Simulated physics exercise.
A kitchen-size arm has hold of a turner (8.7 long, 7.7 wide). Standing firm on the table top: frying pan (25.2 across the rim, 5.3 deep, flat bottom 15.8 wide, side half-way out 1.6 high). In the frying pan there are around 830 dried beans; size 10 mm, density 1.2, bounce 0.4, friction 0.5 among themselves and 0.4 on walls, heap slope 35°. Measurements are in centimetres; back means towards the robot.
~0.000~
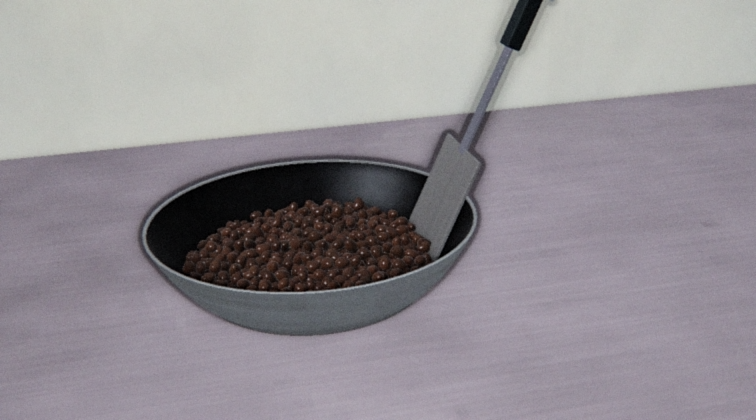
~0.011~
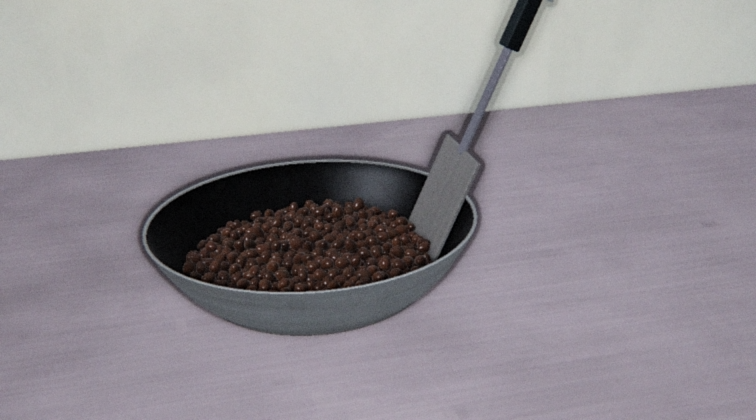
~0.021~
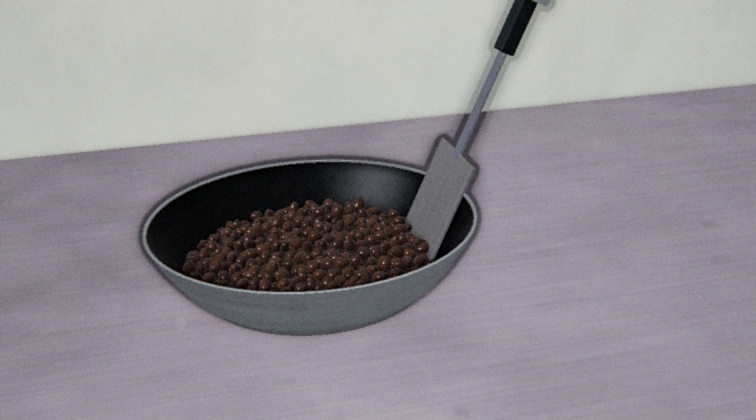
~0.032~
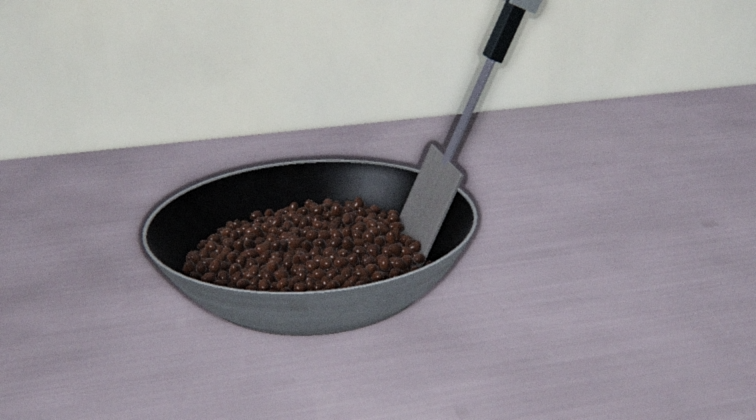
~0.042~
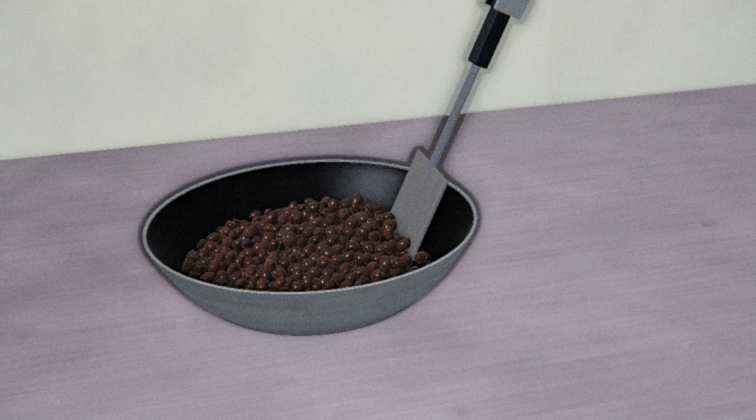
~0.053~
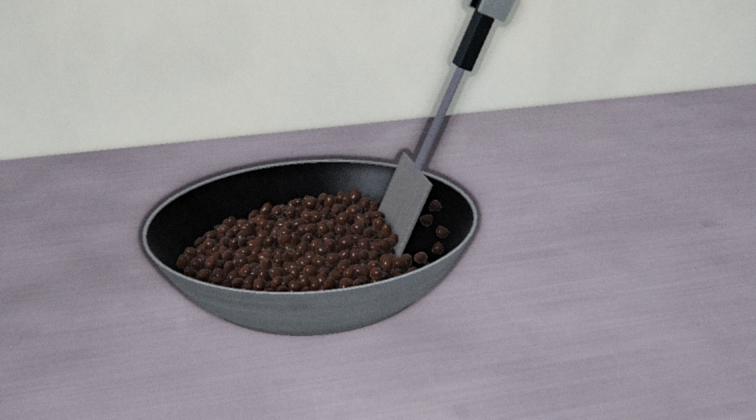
Turner held by a robot arm pushing left into a heap of brown beans in a frying pan, bunching them up slightly.
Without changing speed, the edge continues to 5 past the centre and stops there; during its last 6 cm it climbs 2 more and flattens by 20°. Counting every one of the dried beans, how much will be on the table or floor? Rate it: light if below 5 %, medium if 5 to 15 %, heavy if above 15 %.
Rating: Medium.
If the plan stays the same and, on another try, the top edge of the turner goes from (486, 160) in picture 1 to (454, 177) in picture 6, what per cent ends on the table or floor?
About 0 per cent.
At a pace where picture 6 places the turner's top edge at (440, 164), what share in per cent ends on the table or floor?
0 %.
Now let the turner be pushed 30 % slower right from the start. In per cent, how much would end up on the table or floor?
Then around 0 percent would finish on the table or floor.
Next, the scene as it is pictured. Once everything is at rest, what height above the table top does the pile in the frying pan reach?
7.0 cm.
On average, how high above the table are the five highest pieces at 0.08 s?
They are around 8 cm up.
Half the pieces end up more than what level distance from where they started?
Level distance of around 4 cm.
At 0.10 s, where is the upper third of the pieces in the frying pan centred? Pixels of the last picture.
Centre: Approx. (276, 234) in the last view.
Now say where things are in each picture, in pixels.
Turner top edge at (464, 148), sloping 65°; upper third of the load around (316, 247), from x 190 to 430, top at y 205; 834 in the frying pan, in the first frame.
Turner top edge at (463, 148), sloping 65°; upper third of the load around (318, 247), from x 190 to 430, top at y 205, in the second frame.
Turner top edge at (458, 152), sloping 65°; upper third of the load around (320, 246), from x 190 to 430, top at y 205, in the third frame.
Turner top edge at (447, 159), sloping 65°; upper third of the load around (323, 245), from x 190 to 430, top at y 205, in the fourth frame.
Turner top edge at (432, 165), sloping 65°; upper third of the load around (321, 243), from x 190 to 430, top at y 200, in the fifth frame.
Turner top edge at (417, 168), sloping 65°; upper third of the load around (314, 241), from x 185 to 440, top at y 195; 834 in the frying pan, in the sixth frame.
After 0.08 s, sloping 64°, highest piece 12 above the table; 831 in the frying pan, 3 on the blade or in flight.
After 0.10 s, sloping 58°, highest piece 18 above the table; 830 in the frying pan, 4 on the blade or in flight.
After 0.32 s, sloping 45°, highest piece 48 above the table; 765 in the frying pan, 50 on the table or floor, 19 on the blade or in flight.
After 1.37 s, sloping 45°, highest piece 7 above the table; 764 in the frying pan, 70 on the table or floor.
At rest, 764 in the frying pan, 70 on the table or floor. That is 8 % on the table or floor.
